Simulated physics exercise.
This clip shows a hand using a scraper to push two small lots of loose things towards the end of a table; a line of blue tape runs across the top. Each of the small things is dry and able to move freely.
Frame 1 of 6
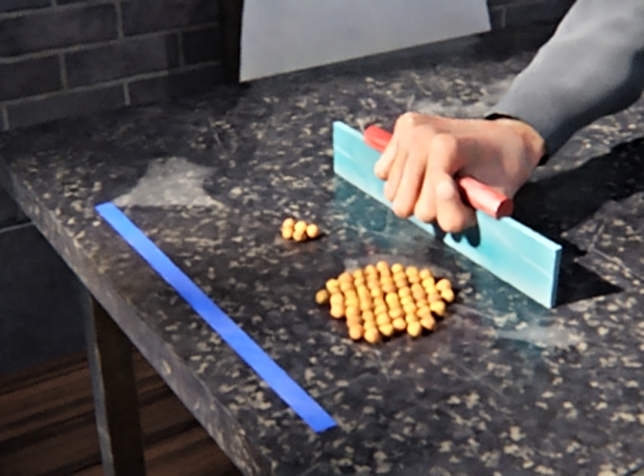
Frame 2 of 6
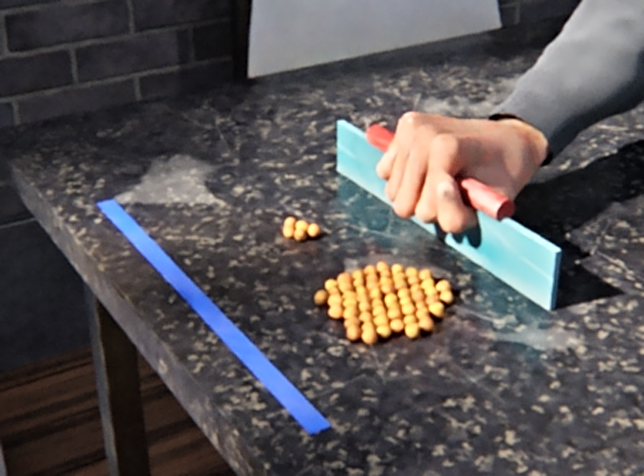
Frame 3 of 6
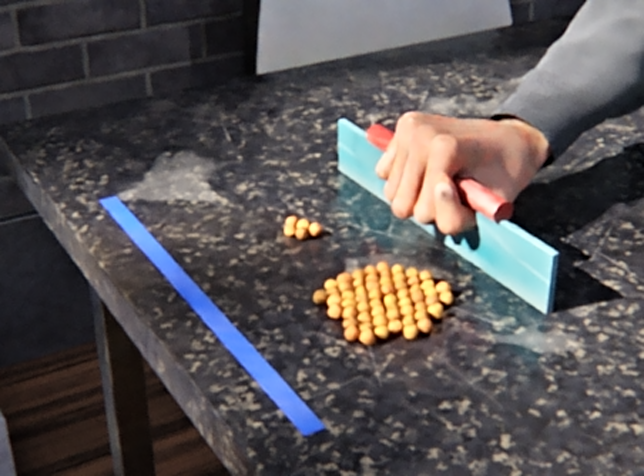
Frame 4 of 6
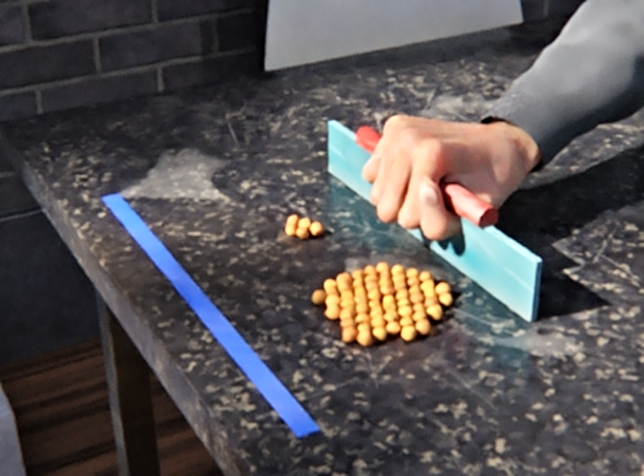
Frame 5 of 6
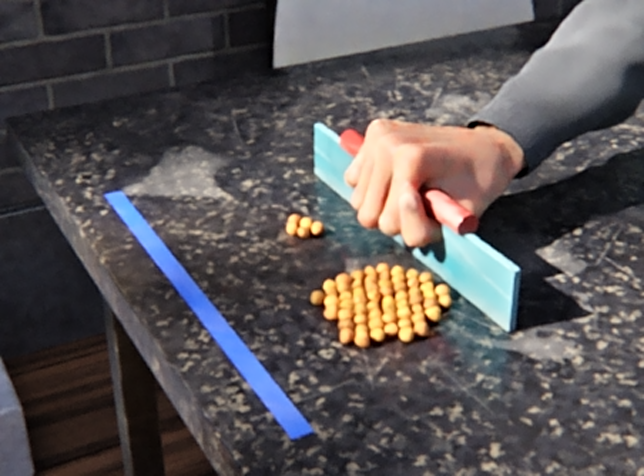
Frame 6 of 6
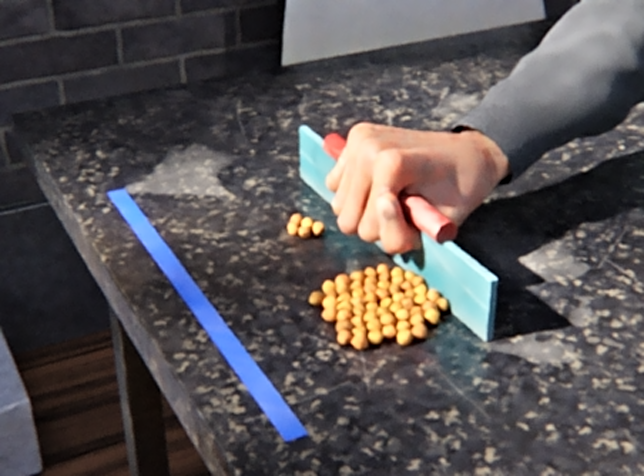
On a dark speckled tabletop, a hand holding a light-blue scraper by its red handle is still at first, then pushes it leftward toward two groups of small round tan chickpeas, with a strip of blue tape beyond them.
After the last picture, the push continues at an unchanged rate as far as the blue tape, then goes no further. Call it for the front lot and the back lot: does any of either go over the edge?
Front lot: Yes, some goes over. Back lot: No, none goes over.
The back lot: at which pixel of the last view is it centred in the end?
Near (152, 264), roughly.
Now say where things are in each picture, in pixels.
In the first frame, scraper at (536, 265), at rest; blue tape at (112, 214), about two fingers from the edge; edge at (144, 320); front lot at (393, 299), some roasted chickpeas; back lot at (301, 229), a few roasted chickpeas.
In the second frame, scraper at (536, 267), at rest; back lot at (302, 228).
In the third frame, scraper at (534, 270); front lot at (391, 300).
In the fourth frame, scraper at (518, 277); back lot at (305, 226).
In the fifth frame, scraper at (497, 285); front lot at (388, 302).
In the sixth frame, scraper at (475, 295); blue tape at (123, 201); edge at (135, 313); front lot at (387, 304); back lot at (308, 225).
Then, 0.65 s past the last view, scraper still moving, near (281, 217); front lot all on the table, its front near (221, 346); back lot all on the table, its front near (242, 248).
Then, 1.31 s past the last view, scraper stopped at the blue tape; front lot about a third over the edge; back lot all on the table, its front near (142, 273).
Then, 1.59 s past the last view, scraper stopped at the blue tape; front lot about half over the edge; back lot all on the table, its front near (142, 273).
Finally, scraper stopped at the blue tape; front lot about half over the edge; back lot all on the table, its front near (142, 273).
